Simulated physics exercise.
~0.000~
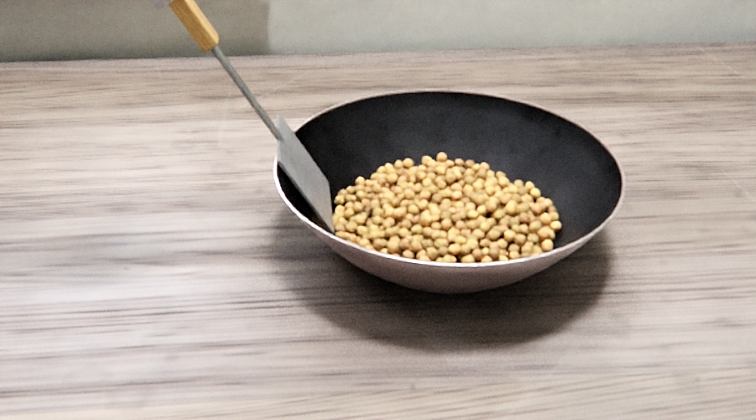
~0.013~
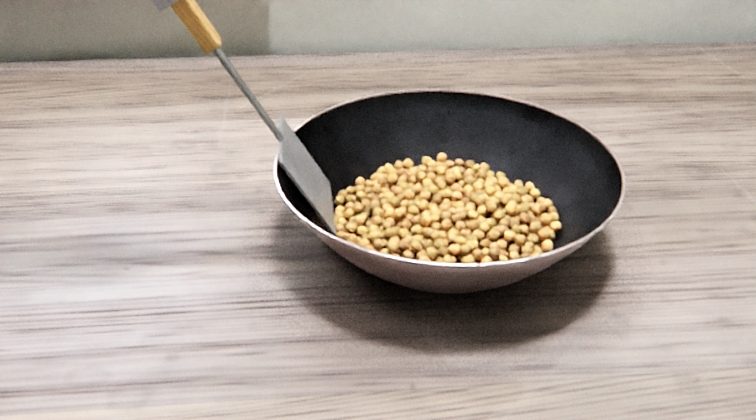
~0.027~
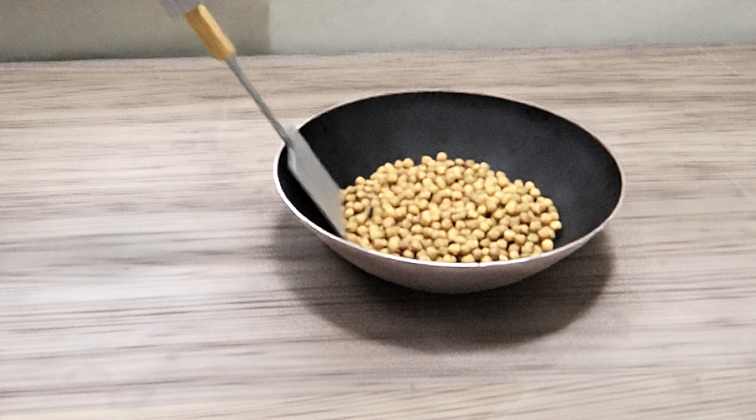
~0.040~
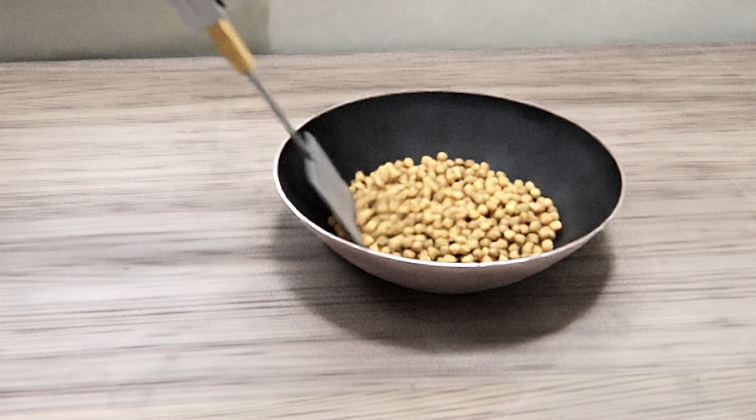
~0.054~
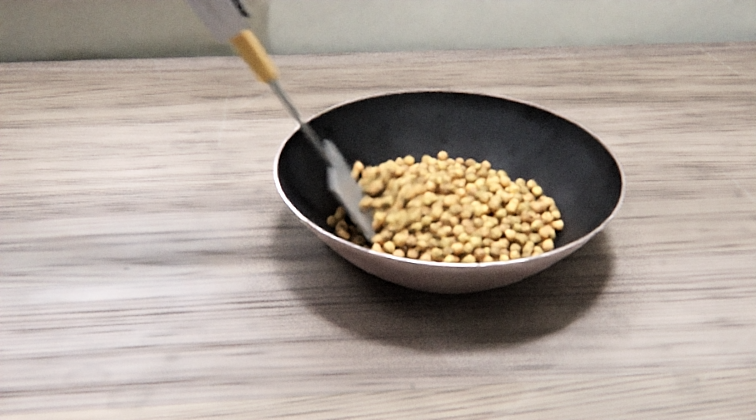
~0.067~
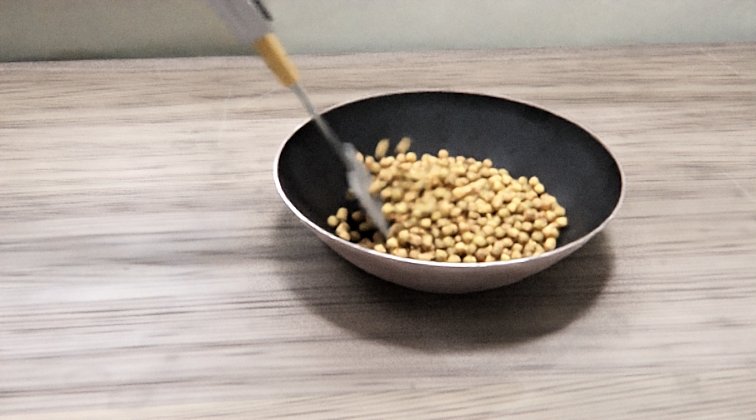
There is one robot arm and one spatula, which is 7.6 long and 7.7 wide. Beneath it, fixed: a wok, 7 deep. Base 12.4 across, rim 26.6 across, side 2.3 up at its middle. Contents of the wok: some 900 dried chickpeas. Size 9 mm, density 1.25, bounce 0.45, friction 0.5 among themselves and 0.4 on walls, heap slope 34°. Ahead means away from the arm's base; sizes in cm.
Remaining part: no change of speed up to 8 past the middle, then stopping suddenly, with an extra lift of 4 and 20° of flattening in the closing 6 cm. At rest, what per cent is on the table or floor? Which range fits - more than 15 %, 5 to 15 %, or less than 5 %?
The range that fits is more than 15 %.
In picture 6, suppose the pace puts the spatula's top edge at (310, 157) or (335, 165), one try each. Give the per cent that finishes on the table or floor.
I'd estimate close to 5 and 25 in a hundred.
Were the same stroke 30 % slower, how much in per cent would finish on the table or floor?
Around 20 per cent would finish on the table or floor.
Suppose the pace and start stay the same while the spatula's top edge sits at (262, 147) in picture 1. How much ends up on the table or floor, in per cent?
25 percent or so.
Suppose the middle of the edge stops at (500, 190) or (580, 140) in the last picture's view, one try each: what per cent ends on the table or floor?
First try roughly 10 percent, second roughly 40 percent.
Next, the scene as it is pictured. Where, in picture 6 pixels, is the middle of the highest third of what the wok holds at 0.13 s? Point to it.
Roughly pixel (497, 189).
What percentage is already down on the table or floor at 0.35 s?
Estimate: About 5 percent.
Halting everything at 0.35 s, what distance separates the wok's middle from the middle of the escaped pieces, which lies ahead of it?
Roughly 24 centimetres ahead.
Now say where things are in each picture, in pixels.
The first frame shows spatula top edge at (278, 136), sloping 60°; upper third of the load around (445, 212), from x 335 to 555, top at y 160; 900 in the wok.
The second frame shows spatula top edge at (280, 137), sloping 60°; upper third of the load around (445, 212), from x 335 to 555, top at y 160.
The third frame shows spatula top edge at (291, 145), sloping 60°; upper third of the load around (445, 212), from x 335 to 555, top at y 160.
The fourth frame shows spatula top edge at (310, 156), sloping 60°; upper third of the load around (441, 212), from x 335 to 555, top at y 160.
The fifth frame shows spatula top edge at (330, 164), sloping 60°; upper third of the load around (440, 206), from x 330 to 560, top at y 155.
The sixth frame shows spatula top edge at (351, 167), sloping 60°; upper third of the load around (440, 203), from x 330 to 560, top at y 145; 900 in the wok.
By 0.10 s, sloping 60°, highest piece 14 above the table; 899 in the wok, 1 on the blade or in flight.
By 0.13 s, sloping 54°, highest piece 18 above the table; 898 in the wok, 2 on the blade or in flight.
By 0.35 s, sloping 40°, highest piece 19 above the table; 675 in the wok, 34 on the table or floor, 191 on the blade or in flight.
By 1.40 s, sloping 40°, highest piece 6 above the table; 674 in the wok, 226 on the table or floor.
Final count, 674 in the wok, 226 on the table or floor. That is 25 % on the table or floor.
